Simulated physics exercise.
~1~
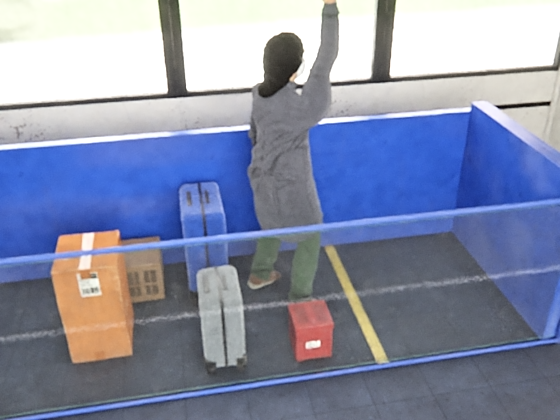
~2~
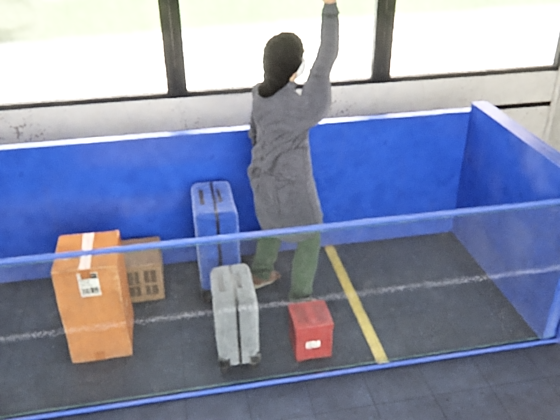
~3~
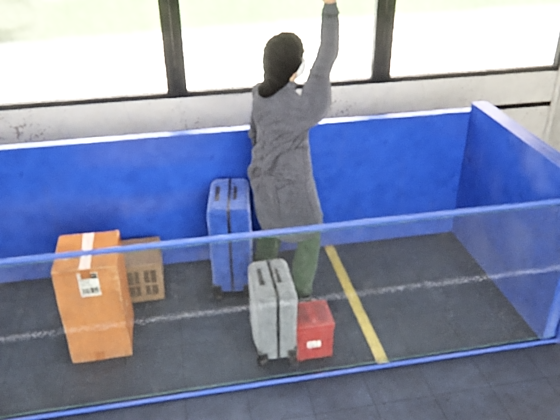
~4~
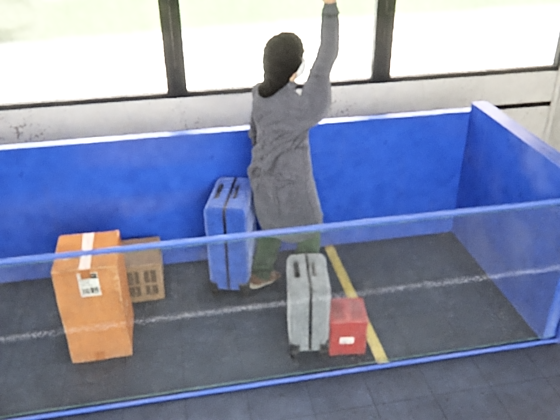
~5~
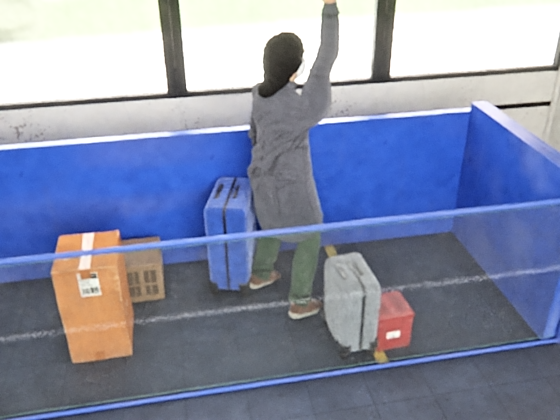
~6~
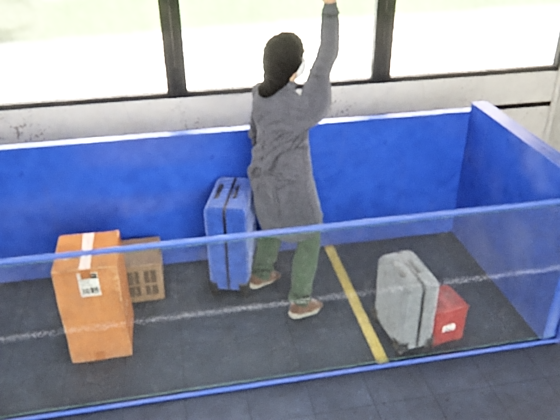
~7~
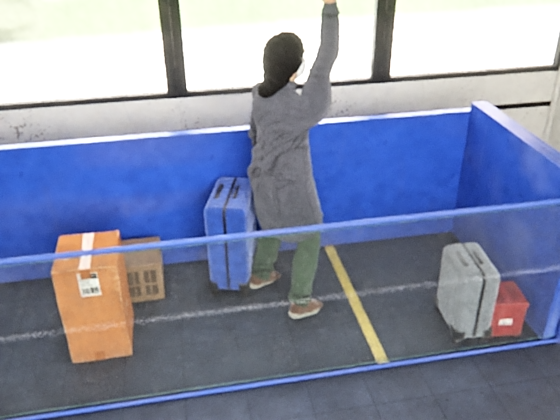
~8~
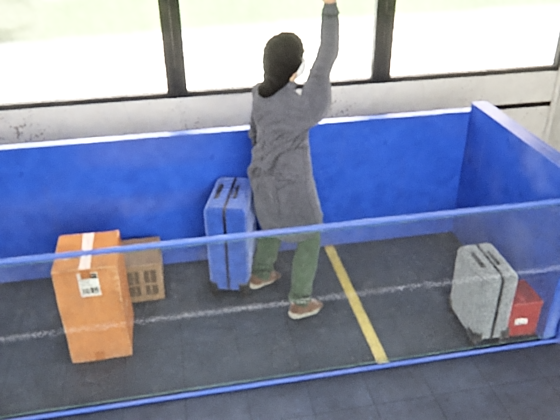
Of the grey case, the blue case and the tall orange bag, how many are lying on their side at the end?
None of them are lying on their side. The grey case, the blue case and the orange bag all finish upright.
